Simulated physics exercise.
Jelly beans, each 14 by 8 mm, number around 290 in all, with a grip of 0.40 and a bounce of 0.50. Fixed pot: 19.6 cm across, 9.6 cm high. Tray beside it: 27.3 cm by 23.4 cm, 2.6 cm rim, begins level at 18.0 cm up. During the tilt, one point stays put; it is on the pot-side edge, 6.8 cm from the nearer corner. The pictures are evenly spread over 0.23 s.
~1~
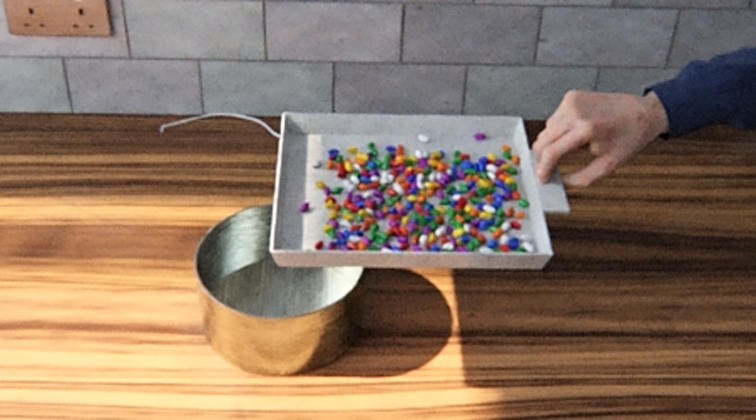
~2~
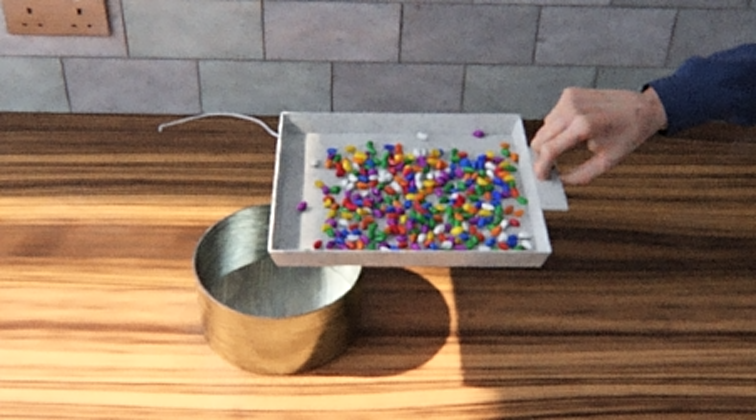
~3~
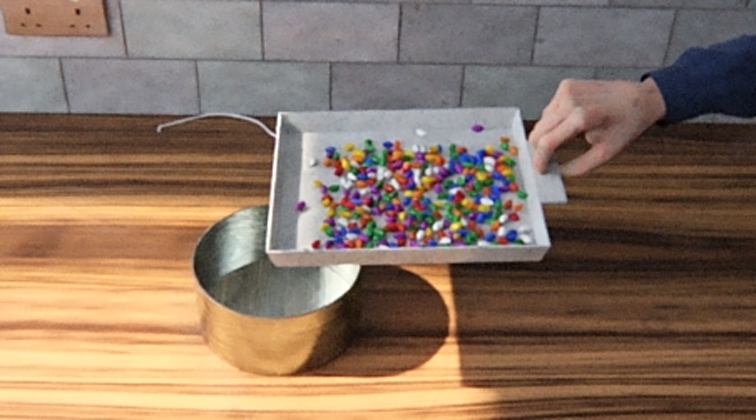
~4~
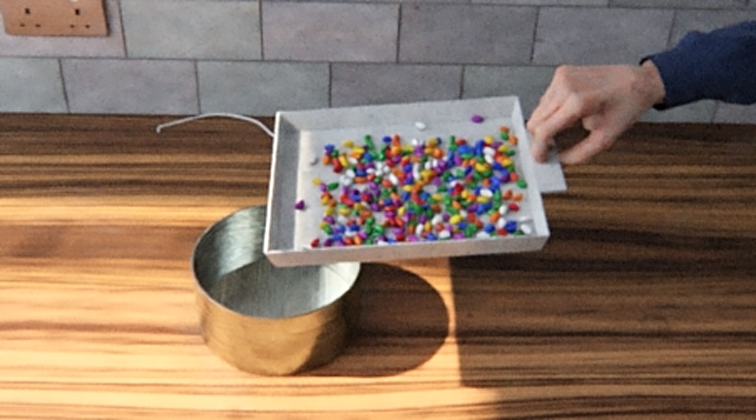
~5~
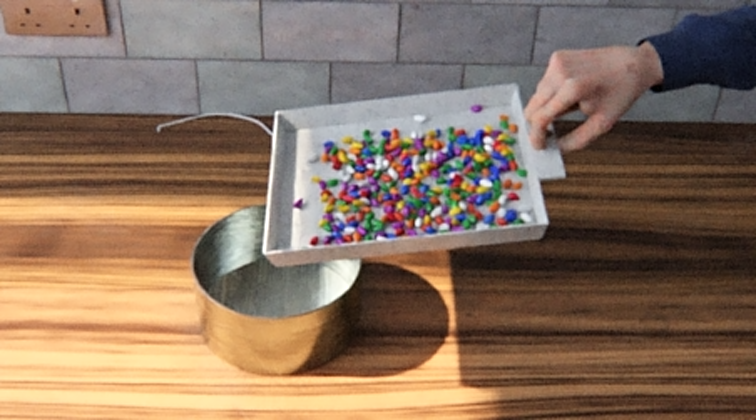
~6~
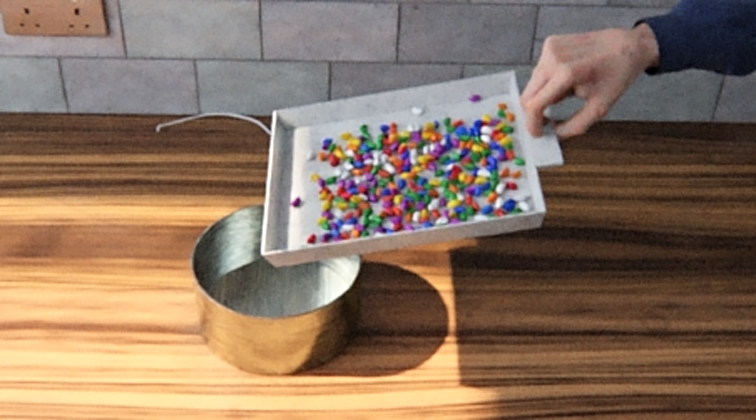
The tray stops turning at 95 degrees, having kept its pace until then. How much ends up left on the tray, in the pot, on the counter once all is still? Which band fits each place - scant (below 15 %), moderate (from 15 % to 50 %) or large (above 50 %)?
One by one: Left on the tray: I expect a stray few to finish up there; pot: I expect the majority share to finish up there; counter: I expect a reasonable chunk to finish up there.
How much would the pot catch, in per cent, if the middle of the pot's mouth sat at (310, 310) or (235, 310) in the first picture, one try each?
About 40 percent the first time and about 75 percent the second.
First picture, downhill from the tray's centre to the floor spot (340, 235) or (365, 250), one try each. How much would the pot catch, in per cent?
I'd put it at about 20 per cent for the first tilt and about 20 per cent for the second.
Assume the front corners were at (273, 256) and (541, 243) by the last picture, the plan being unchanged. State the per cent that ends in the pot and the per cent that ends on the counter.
You'd end with pot at 20 and counter at 80.
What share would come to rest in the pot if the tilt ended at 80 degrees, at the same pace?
Estimate: Roughly 50 percent.
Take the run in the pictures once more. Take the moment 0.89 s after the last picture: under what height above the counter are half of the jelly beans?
About 20 centimetres.
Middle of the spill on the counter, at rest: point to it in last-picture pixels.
The spill's middle ends up near (170, 382).
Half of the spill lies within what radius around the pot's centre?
About 18 centimetres.
Then, 0.53 s after the last picture, tilt 51 degrees; the tray holds 100 %, the pot 0 %.
Then, 0.89 s after the last picture, tilt 78 degrees; the tray holds 70 %, the pot 15 %.
Then, 1.33 s after the last picture, tilt 95 degrees; the tray holds 10 %, the pot 55 %.
In the end, tray 0 %, pot 70 %, counter 30 %.
